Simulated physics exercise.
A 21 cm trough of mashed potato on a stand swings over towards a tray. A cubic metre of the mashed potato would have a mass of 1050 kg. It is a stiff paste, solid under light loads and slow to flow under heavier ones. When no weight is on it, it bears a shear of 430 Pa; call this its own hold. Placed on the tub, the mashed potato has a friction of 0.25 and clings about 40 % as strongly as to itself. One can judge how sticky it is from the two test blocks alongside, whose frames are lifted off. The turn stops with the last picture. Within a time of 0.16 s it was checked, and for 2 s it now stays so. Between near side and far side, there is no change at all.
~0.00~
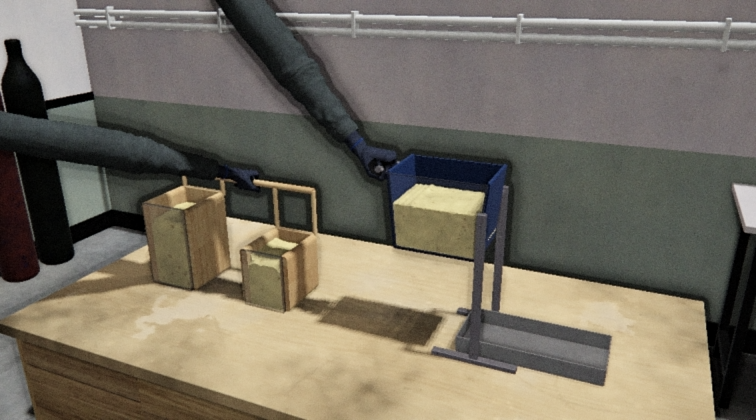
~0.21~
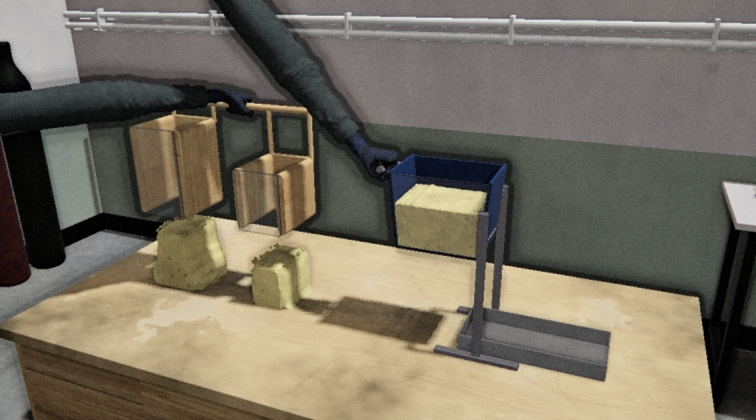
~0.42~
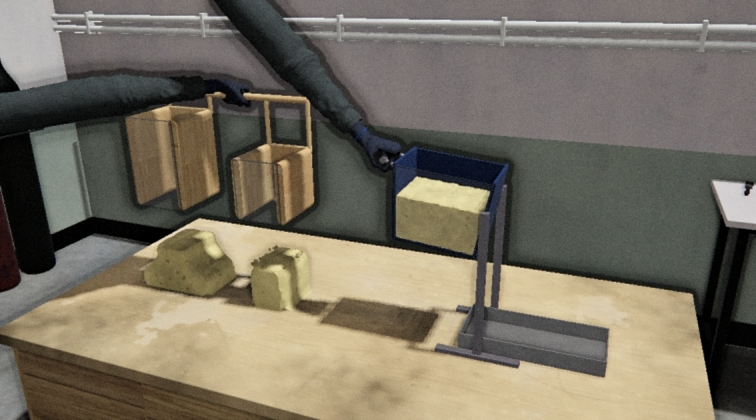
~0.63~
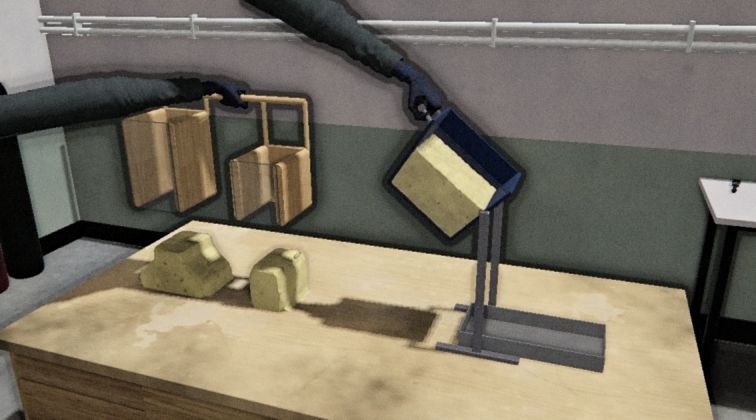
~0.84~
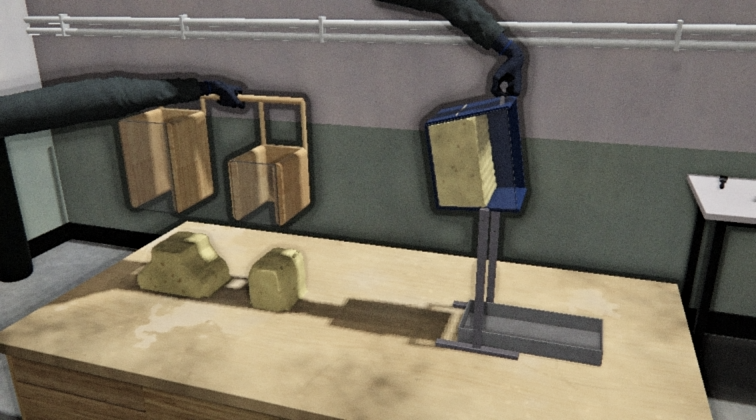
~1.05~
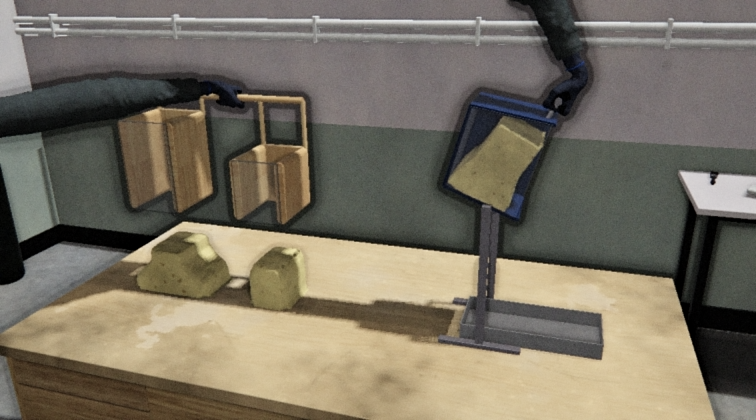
Two wooden moulds rise off yellow blocks, which slump, then an arm turns a blue trough clockwise.
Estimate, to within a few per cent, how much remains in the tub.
Roughly 0 per cent remains in the tub.
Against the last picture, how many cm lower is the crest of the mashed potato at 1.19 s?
Around 13 cm below its level in the last picture.
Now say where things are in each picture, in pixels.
Handle-side rim at (390, 173), tilt 0 degrees; highest point of the mashed potato at (463, 213); test blocks 24 cm, 16 cm high (left to right), in the first picture.
Handle-side rim at (392, 173), tilt 0 degrees; highest point of the mashed potato at (464, 212); test blocks 21 cm, 15 cm high (left to right), in the second picture.
Handle-side rim at (396, 165), tilt 6 degrees; highest point of the mashed potato at (401, 196); test blocks 16 cm, 15 cm high (left to right), in the third picture.
Handle-side rim at (434, 123), tilt 40 degrees; highest point of the mashed potato at (418, 151); test blocks 16 cm, 15 cm high (left to right), in the fourth picture.
Handle-side rim at (508, 110), tilt 81 degrees; highest point of the mashed potato at (473, 120); test blocks 16 cm, 15 cm high (left to right), in the fifth picture.
Handle-side rim at (554, 127), tilt 106 degrees; highest point of the mashed potato at (502, 126); test blocks 16 cm, 15 cm high (left to right), in the sixth picture.
By 1.19 s, the tub is at 106 degrees and holds 51 %.
By 1.36 s, the tub is at 106 degrees and holds 0 %.
By 1.53 s, the tub is at 106 degrees and holds 0 %.
By 1.70 s, the tub is at 106 degrees and holds 0 %.
By 3.05 s, at the end, the tub is at 106 degrees and holds 0 %.
